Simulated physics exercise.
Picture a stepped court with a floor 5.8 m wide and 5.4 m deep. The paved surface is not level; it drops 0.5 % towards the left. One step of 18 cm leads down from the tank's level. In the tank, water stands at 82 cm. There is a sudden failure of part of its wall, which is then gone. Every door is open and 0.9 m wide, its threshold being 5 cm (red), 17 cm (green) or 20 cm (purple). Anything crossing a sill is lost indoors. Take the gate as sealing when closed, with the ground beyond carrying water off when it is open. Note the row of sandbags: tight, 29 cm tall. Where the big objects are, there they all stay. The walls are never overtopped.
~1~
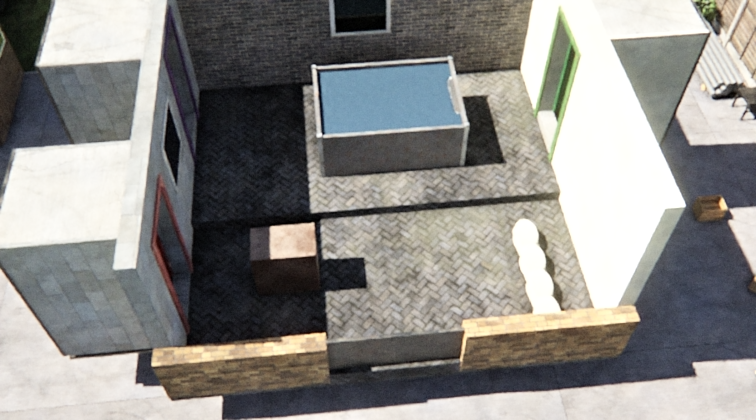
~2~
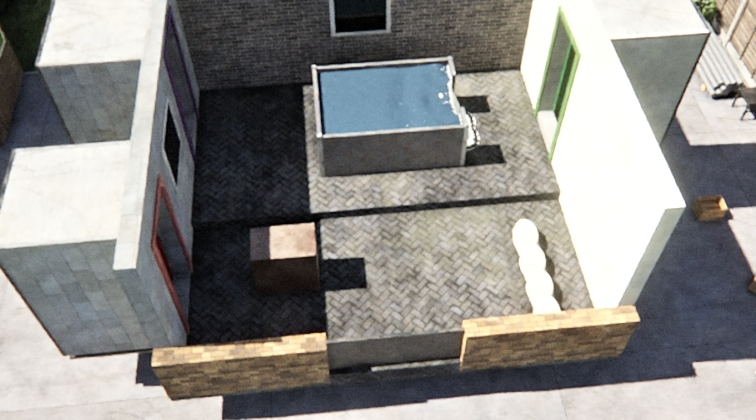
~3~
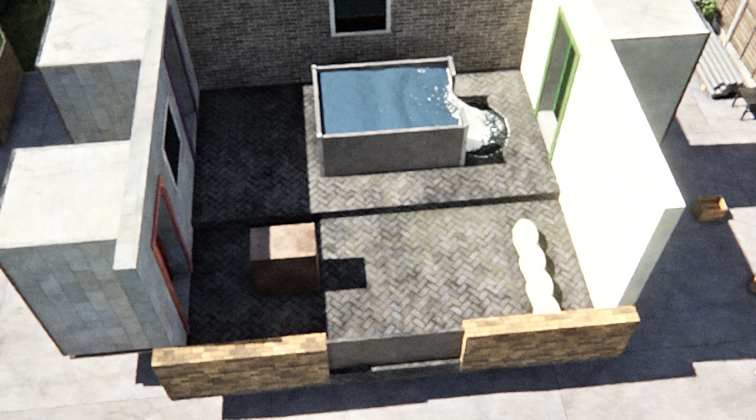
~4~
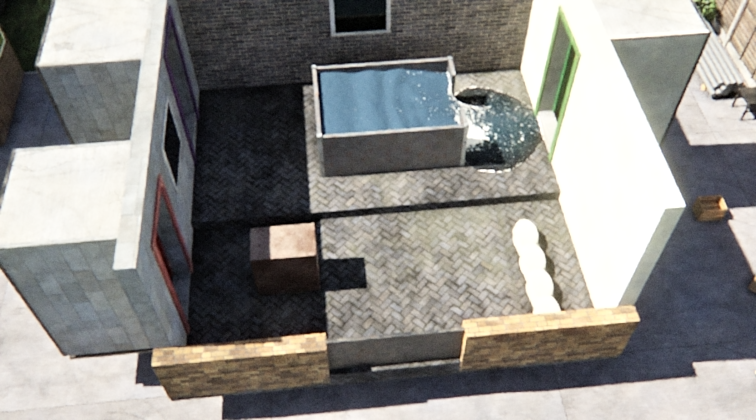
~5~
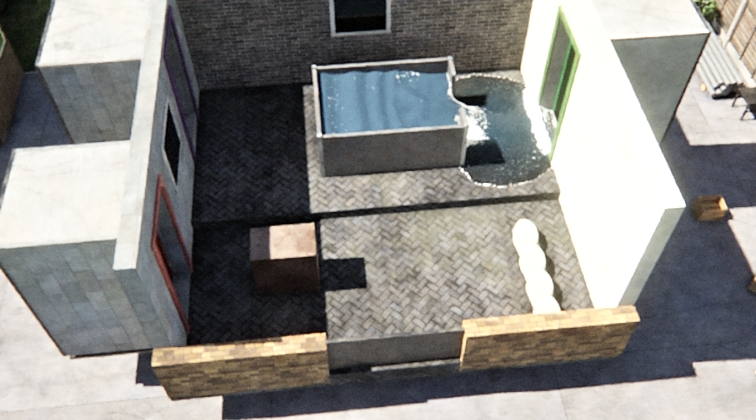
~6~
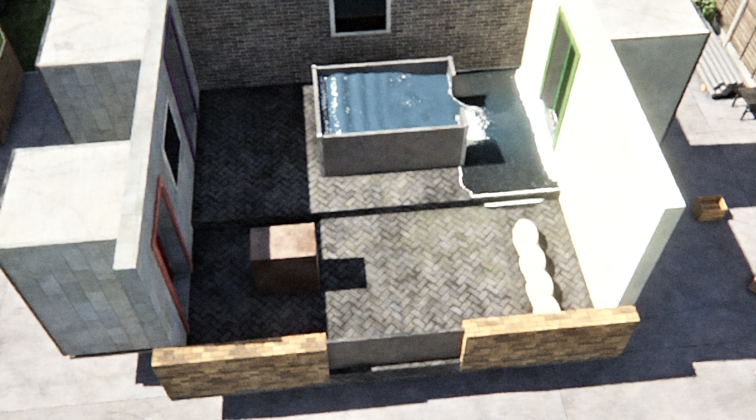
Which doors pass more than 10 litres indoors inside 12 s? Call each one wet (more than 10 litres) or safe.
Red door: Wet, green door: Wet, purple door: Safe.
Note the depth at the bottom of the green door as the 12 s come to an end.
Around 8.0 cm there.
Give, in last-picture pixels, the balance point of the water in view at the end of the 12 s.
At about (376, 221).
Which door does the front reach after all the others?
It is the red one.
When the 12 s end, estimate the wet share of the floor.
Close to 90 in a hundred.
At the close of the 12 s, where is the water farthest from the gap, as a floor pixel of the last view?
(186, 373).
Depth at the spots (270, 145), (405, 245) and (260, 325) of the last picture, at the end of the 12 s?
Listed order: 2 / 13 / 13 cm.
A moment later water covers 20 % of the floor and is deepest (52 cm) near (521, 73); red door not reached, green door 41 cm at the sill, 88 L in, purple door not reached.
Soon after water covers 25 % of the floor and is deepest (39 cm) near (524, 116); red door not reached, green door 36 cm at the sill, 203 L in, purple door not reached.
Next water covers 45 % of the floor and is deepest (33 cm) near (560, 325); red door not reached, green door 28 cm at the sill, 289 L in, purple door 7 cm at the sill, 0 L in.
Later on water covers 85 % of the floor and is deepest (24 cm) near (536, 242); red door 3 cm at the sill, 0 L in, green door 16 cm at the sill, 348 L in, purple door 11 cm at the sill, 0 L in.
At the end water covers 90 % of the floor and is deepest (16 cm) near (187, 361); red door 12 cm at the sill, 98 L in, green door 8 cm at the sill, 349 L in, purple door 7 cm at the sill, 0 L in.
